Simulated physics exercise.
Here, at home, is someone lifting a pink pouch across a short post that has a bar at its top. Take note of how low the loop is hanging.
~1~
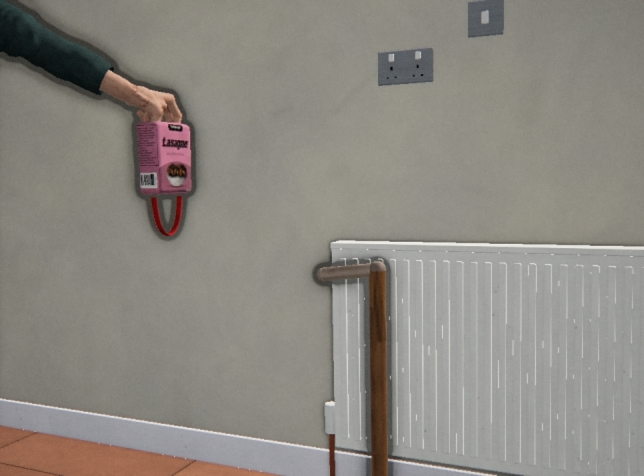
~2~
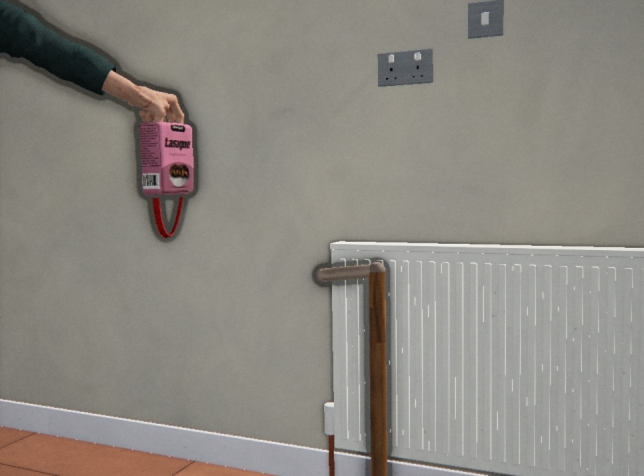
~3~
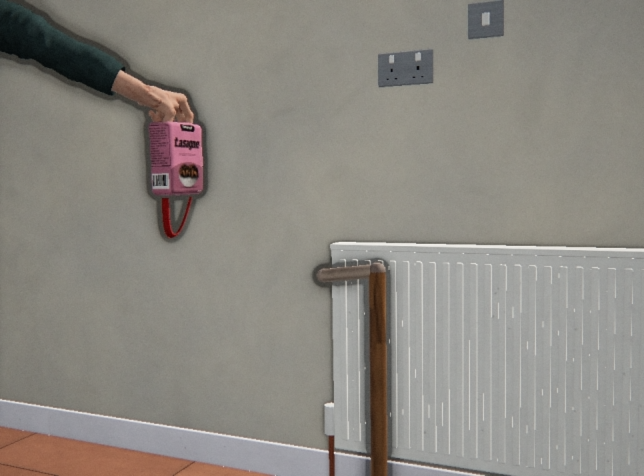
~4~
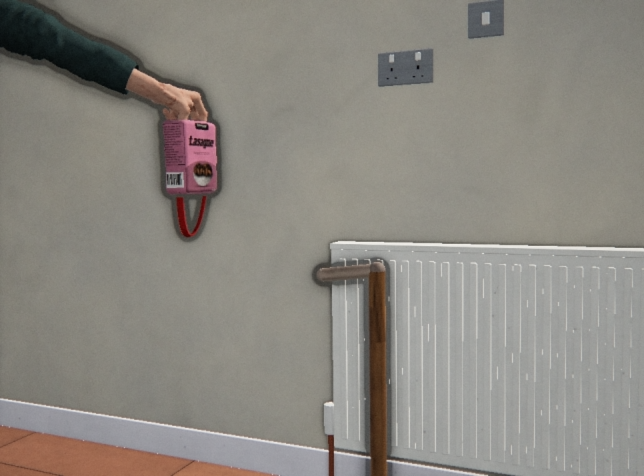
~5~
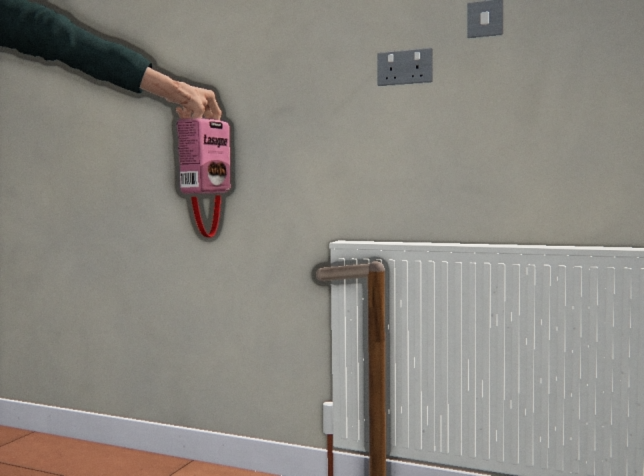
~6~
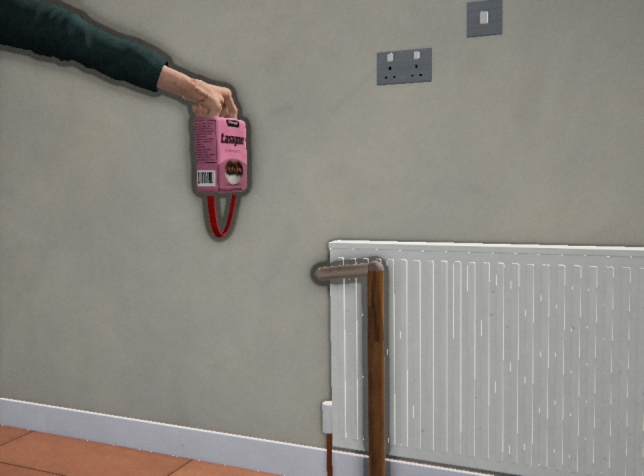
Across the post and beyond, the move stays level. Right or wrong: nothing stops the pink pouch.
Right.
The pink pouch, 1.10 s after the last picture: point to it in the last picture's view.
About (353, 151).
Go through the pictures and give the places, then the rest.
The first picture shows pink pouch (165, 158); hook tip (324, 274).
The second picture shows pink pouch (168, 159); bottom of the loop (168, 236).
The third picture shows pink pouch (177, 159).
The fourth picture shows pink pouch (191, 158); bottom of the loop (190, 236).
The fifth picture shows pink pouch (205, 157).
The sixth picture shows pink pouch (222, 155); bottom of the loop (221, 236); hook tip (322, 274); hook points towards it, loop hangs above the hook.
Then, 1.10 s on from there, pouch over the post near (354, 151).
Then, 2.12 s on from there, pouch past the post near (499, 146).
In the end, pouch past the post near (571, 144). The pink pouch goes by freely.
